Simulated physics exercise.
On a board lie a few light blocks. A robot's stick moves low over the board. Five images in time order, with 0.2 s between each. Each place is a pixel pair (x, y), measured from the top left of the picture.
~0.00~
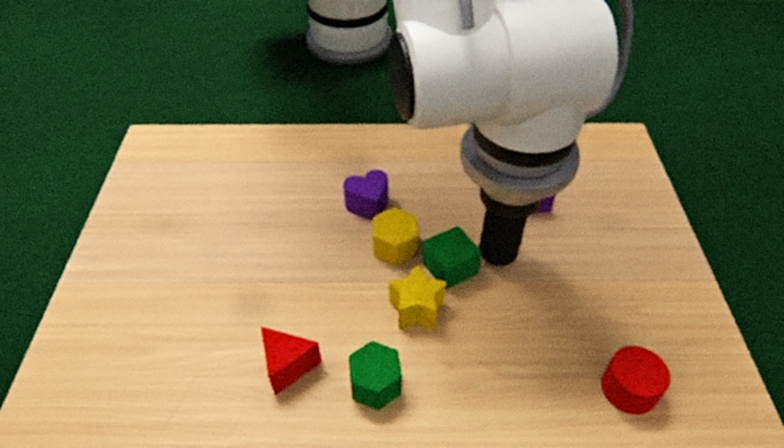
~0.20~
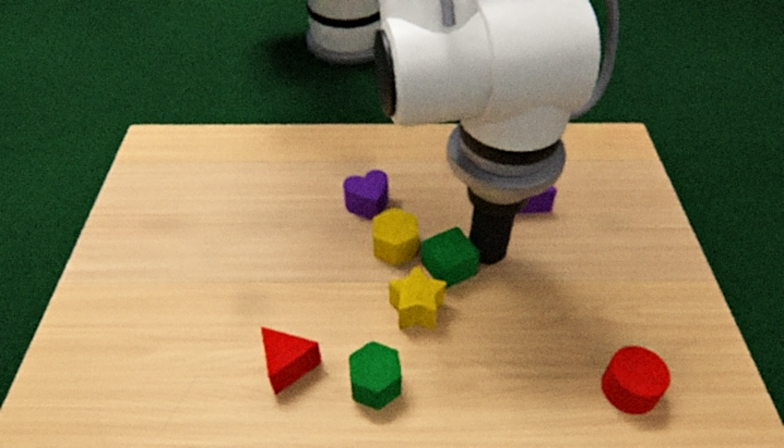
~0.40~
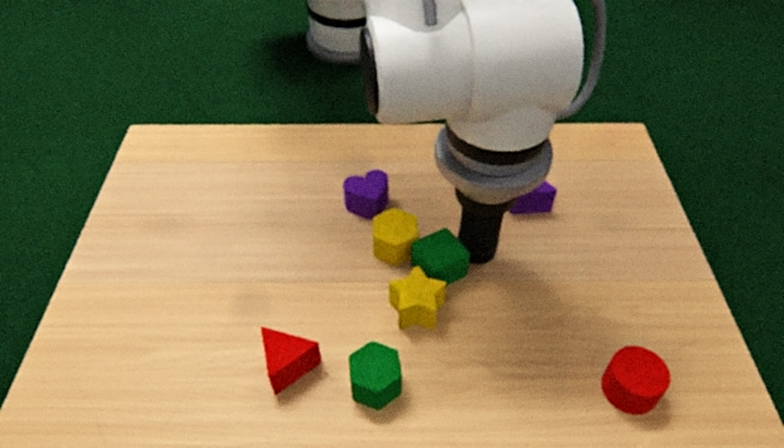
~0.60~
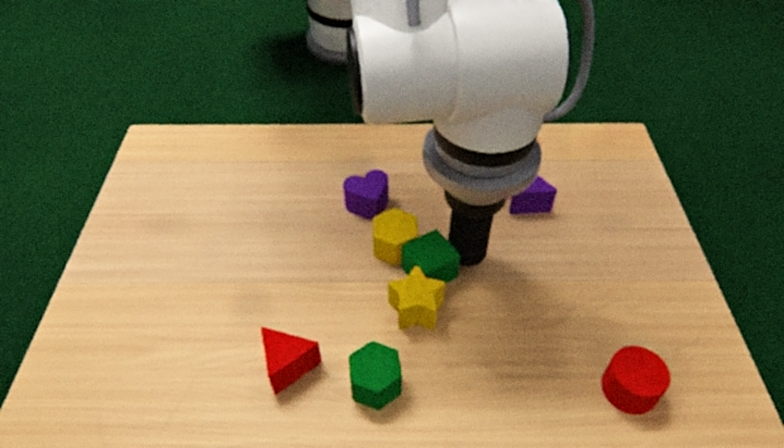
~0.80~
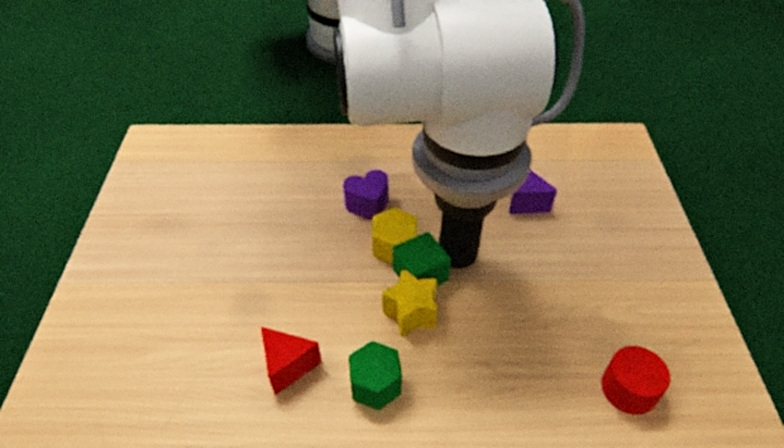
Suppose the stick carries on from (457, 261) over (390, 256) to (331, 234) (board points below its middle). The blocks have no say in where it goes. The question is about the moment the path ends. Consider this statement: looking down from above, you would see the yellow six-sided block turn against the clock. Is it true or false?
Answer: False.
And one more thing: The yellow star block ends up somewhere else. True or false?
The claim holds.
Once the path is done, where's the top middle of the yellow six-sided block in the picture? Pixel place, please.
Just about (316, 186).
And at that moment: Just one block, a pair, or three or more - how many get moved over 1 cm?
The number will come to 3 or more.
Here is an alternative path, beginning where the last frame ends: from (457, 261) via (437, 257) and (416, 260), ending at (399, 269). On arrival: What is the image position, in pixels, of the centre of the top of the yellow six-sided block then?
It will end up at (373, 221).
The first path, step by step. One third of the way, stick at (411, 254); yellow six-sided block at (377, 218), turned 20° clockwise; yellow star block at (401, 302), turned 45° anticlockwise; green four-sided block at (383, 264), turned 20° anticlockwise.
Two thirds of the way, stick at (369, 243); purple heart at (367, 181); yellow six-sided block at (343, 204), turned 60° clockwise; yellow star block at (401, 302), turned 50° anticlockwise; green four-sided block at (374, 266), turned 35° anticlockwise.
At the end, stick at (330, 228); purple heart at (367, 180); yellow six-sided block at (316, 186), turned 75° clockwise; yellow star block at (401, 302), turned 50° anticlockwise; green four-sided block at (374, 266), turned 35° anticlockwise.
